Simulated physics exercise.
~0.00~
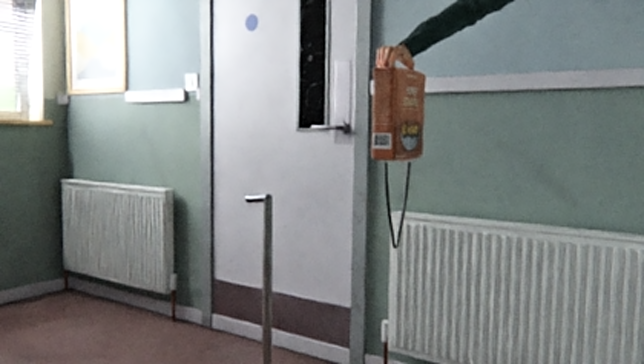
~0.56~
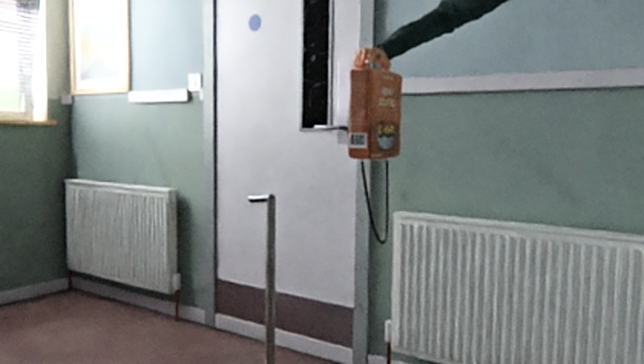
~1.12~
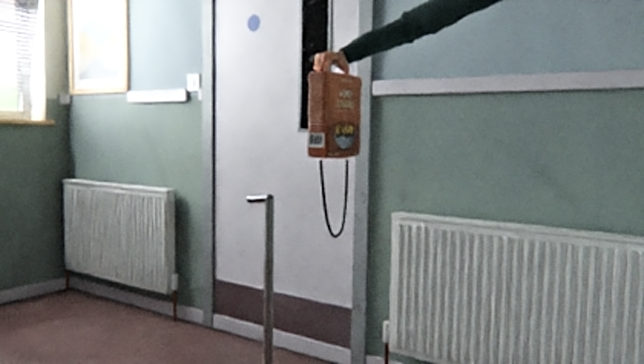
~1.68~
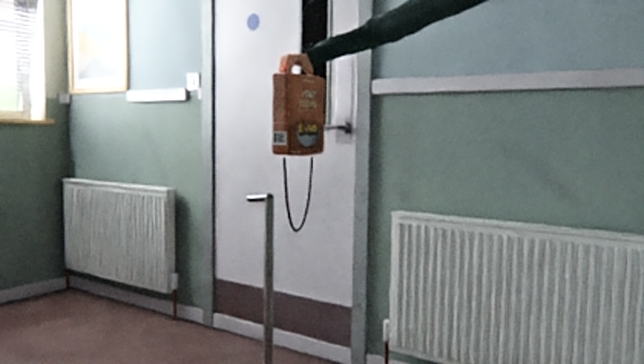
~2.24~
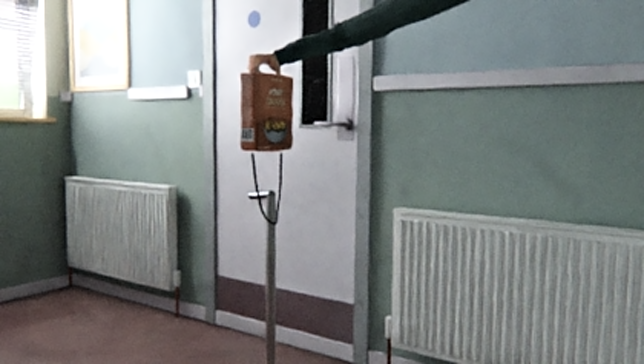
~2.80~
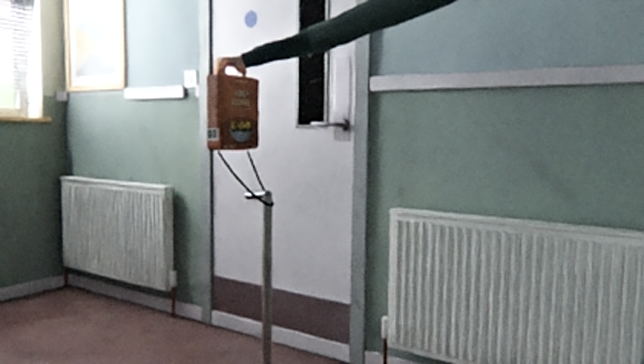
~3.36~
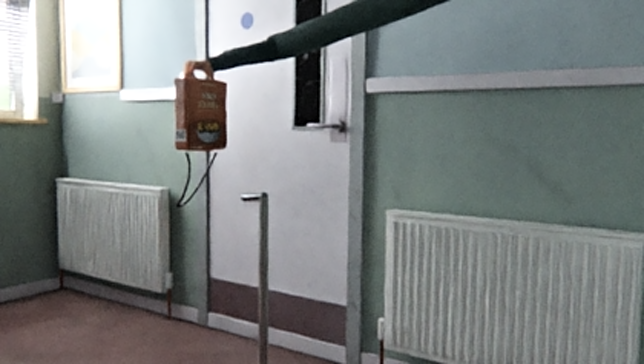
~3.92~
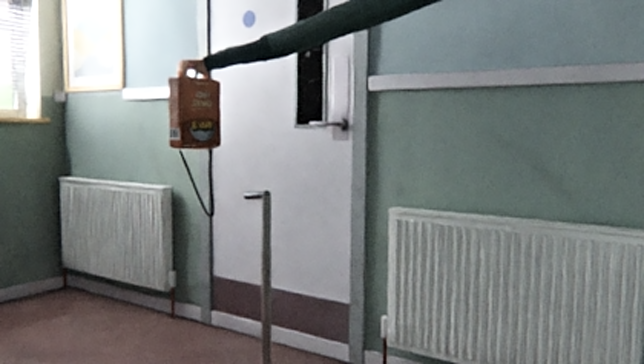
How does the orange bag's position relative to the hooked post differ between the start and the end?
At the start the orange bag is to the right of the hooked post, and at the end it is to the left of it.
